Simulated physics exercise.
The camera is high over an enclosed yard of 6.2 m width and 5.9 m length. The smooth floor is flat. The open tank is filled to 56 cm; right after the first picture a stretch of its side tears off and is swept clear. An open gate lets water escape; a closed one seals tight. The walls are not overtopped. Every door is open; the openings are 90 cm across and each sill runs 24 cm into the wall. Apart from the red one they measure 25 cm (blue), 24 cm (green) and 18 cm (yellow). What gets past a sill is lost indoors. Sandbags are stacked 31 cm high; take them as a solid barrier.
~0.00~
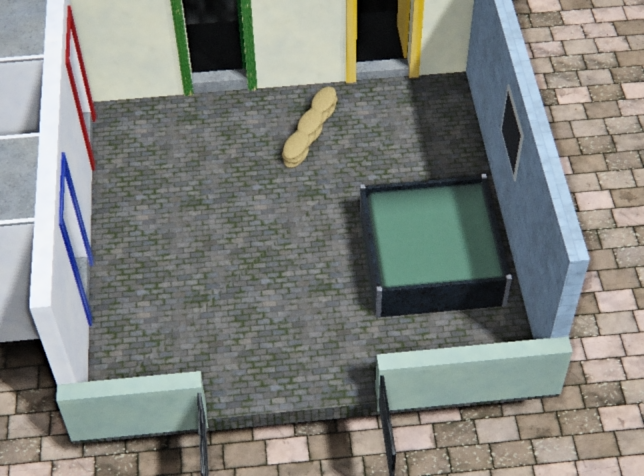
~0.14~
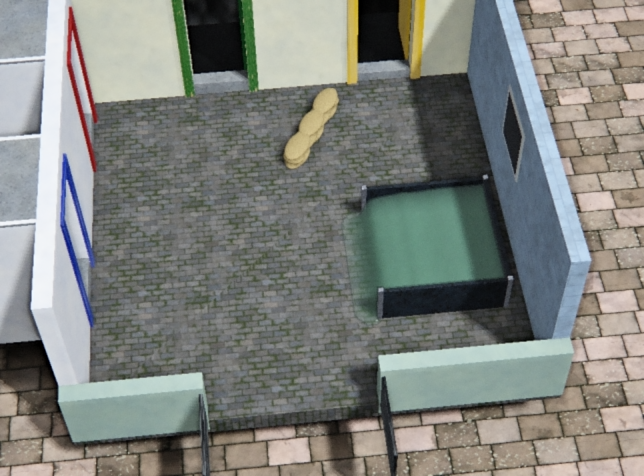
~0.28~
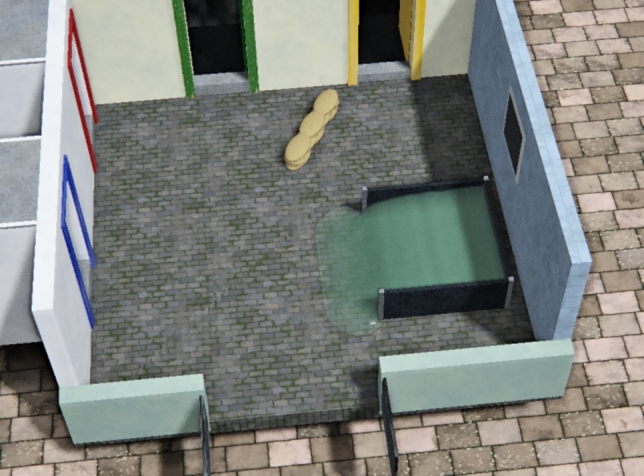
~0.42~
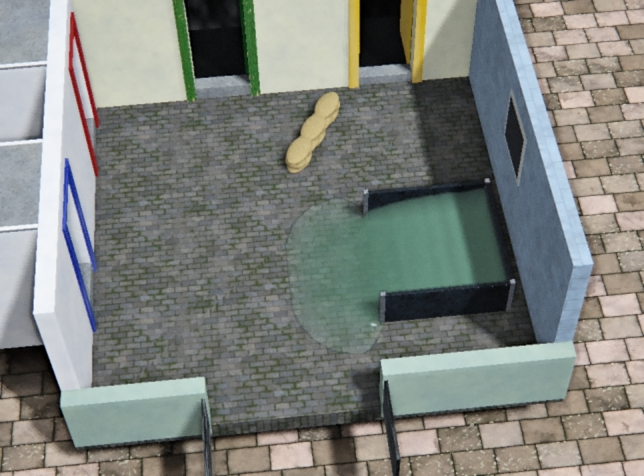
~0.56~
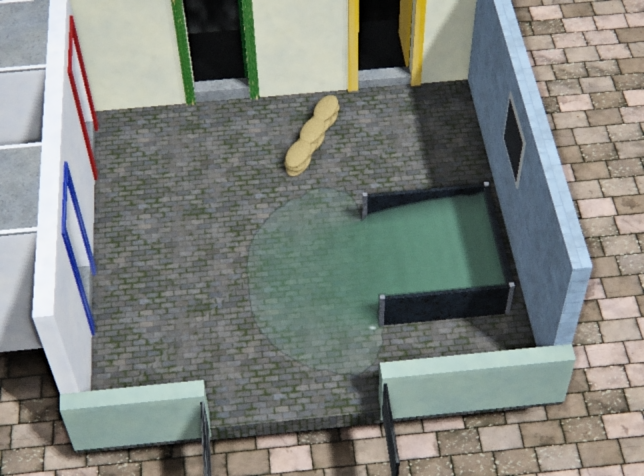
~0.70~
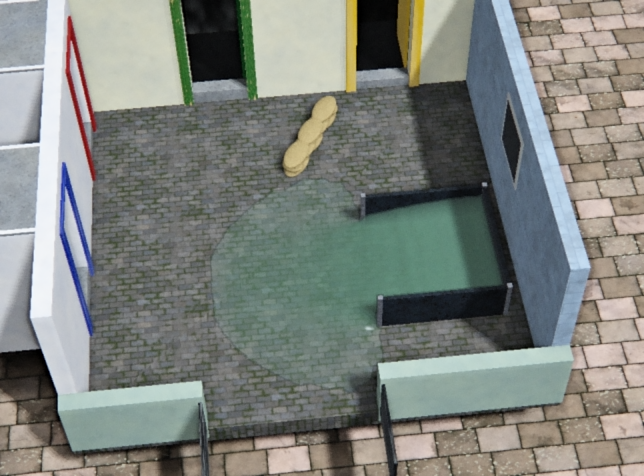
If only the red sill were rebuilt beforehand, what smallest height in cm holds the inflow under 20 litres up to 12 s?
Close to 8.5 cm is just enough.
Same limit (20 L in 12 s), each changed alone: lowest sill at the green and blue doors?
About 6.5 cm at green and 18 cm at blue.
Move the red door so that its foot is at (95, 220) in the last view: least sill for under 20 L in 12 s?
Roughly 13.0 cm.
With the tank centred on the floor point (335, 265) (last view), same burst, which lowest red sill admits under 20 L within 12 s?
Then roughly 8.5 cm.
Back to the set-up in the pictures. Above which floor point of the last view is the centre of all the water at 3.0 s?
Near (226, 278).
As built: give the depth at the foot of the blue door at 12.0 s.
About 5.0 cm.
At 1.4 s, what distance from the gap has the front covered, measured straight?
About 4.2 m.
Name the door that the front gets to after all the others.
It is the yellow one.
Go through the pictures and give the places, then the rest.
The open tank at (433, 235) is whole and still, 56 cm deep; the red door at (82, 98) is dry, in the first frame.
The gap is at (374, 257), the front 0.3 m out at (363, 316); the back of the open tank holds 56 cm, in the second frame.
The front is at (334, 316), 0.7 m from the gap at (374, 260); 1.4 m2 of floor is wet, 56 cm left at the back, in the third frame.
Water pours out at (376, 263) and has run 1.2 m, to (300, 312); about 9 cm deep outside, 55 cm at the back, in the fourth frame.
The gap is at (375, 266), the front 1.8 m out at (256, 302); the back of the open tank holds 48 cm, in the fifth frame.
The gap is at (373, 267), the front 2.2 m out at (222, 316); the back of the open tank holds 48 cm; 2.9 m in a straight line remain to the red door at (82, 108), in the sixth frame.
After 1.4 s water covers 40 % of the floor, deepest (22 cm) near (367, 299); it has not reached the red door.
After 3.0 s water covers 55 % of the floor, deepest (27 cm) near (89, 425); 13 cm at the red door, 0 litres in over its 24 cm sill.
After 12.0 s water covers 95 % of the floor, deepest (8 cm) near (519, 305); 7 cm at the red door, 0 litres in over its 24 cm sill.
At the red door as built, the water arrived by 2.4 s and peaked near 13 cm at 3.0 s.
Run again over the same 12 s with other heights there, 37 litres in over 7 cm, 8 litres over 10.5 cm. The limit of 20 litres is kept from about 8.5 cm up.
